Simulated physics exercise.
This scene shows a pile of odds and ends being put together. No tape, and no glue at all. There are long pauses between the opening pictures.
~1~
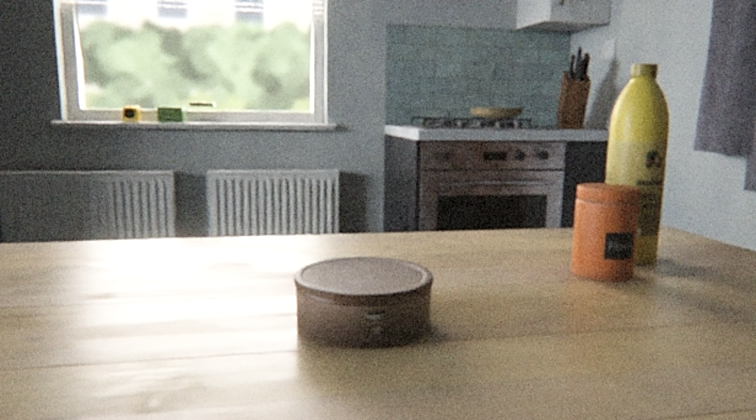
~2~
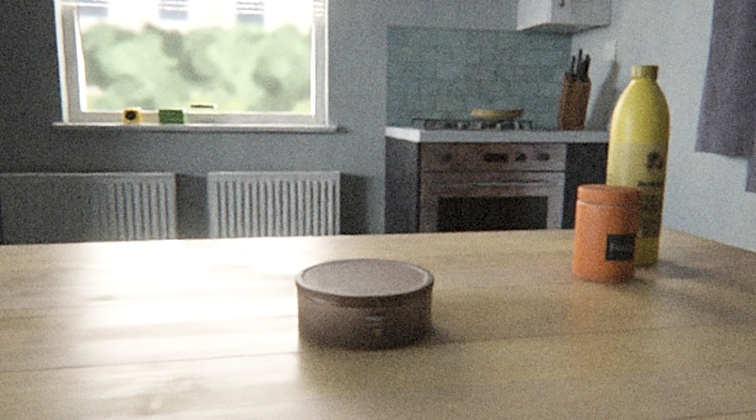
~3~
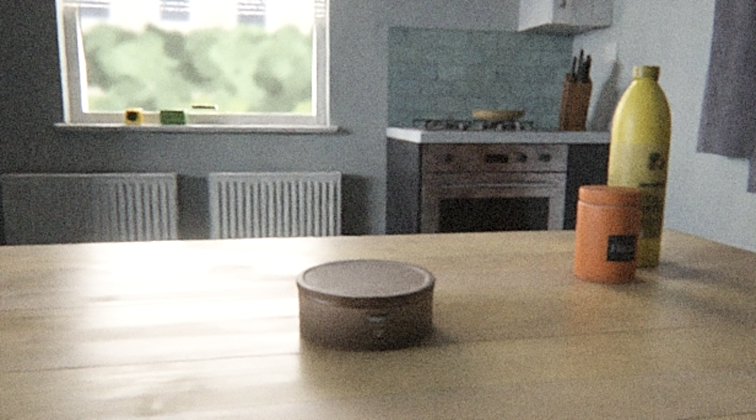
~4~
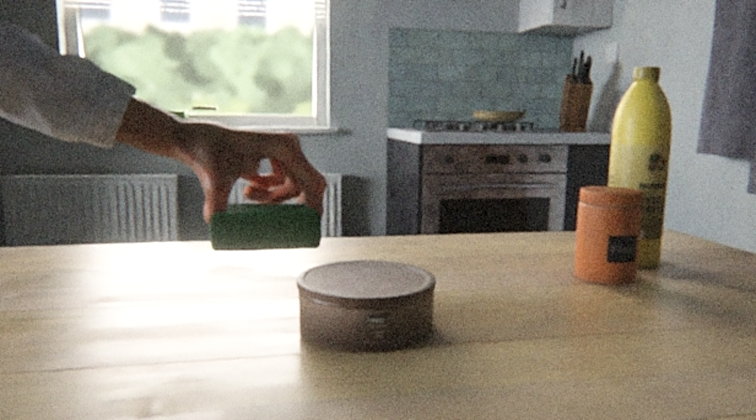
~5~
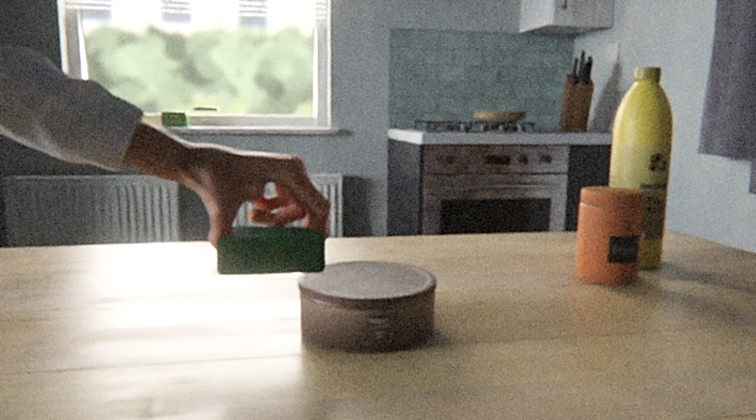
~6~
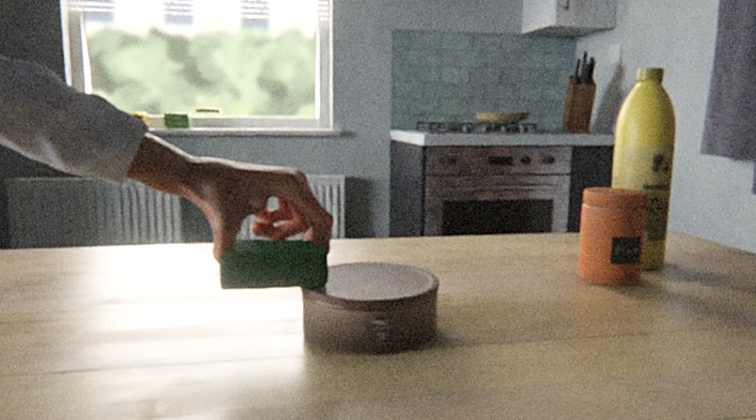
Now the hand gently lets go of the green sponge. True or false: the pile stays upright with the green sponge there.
False.
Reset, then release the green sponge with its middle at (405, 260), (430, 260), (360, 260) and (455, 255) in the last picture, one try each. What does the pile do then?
Well, the first time it stays intact, the second time it stays intact, the third time it stays intact, and the fourth time it tips over.
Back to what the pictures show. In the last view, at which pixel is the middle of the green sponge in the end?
Near (256, 291).
Then, 0.40 s after the last picture, green sponge tipped 40° from how it was near (263, 288).
Then, 1.80 s after the last picture, green sponge tipped 38° from how it was near (260, 289).
At rest, tipped over in the pile, green sponge; the other 3 in place. Seen from the same camera at the end, green sponge near (256, 290). The pile comes apart.
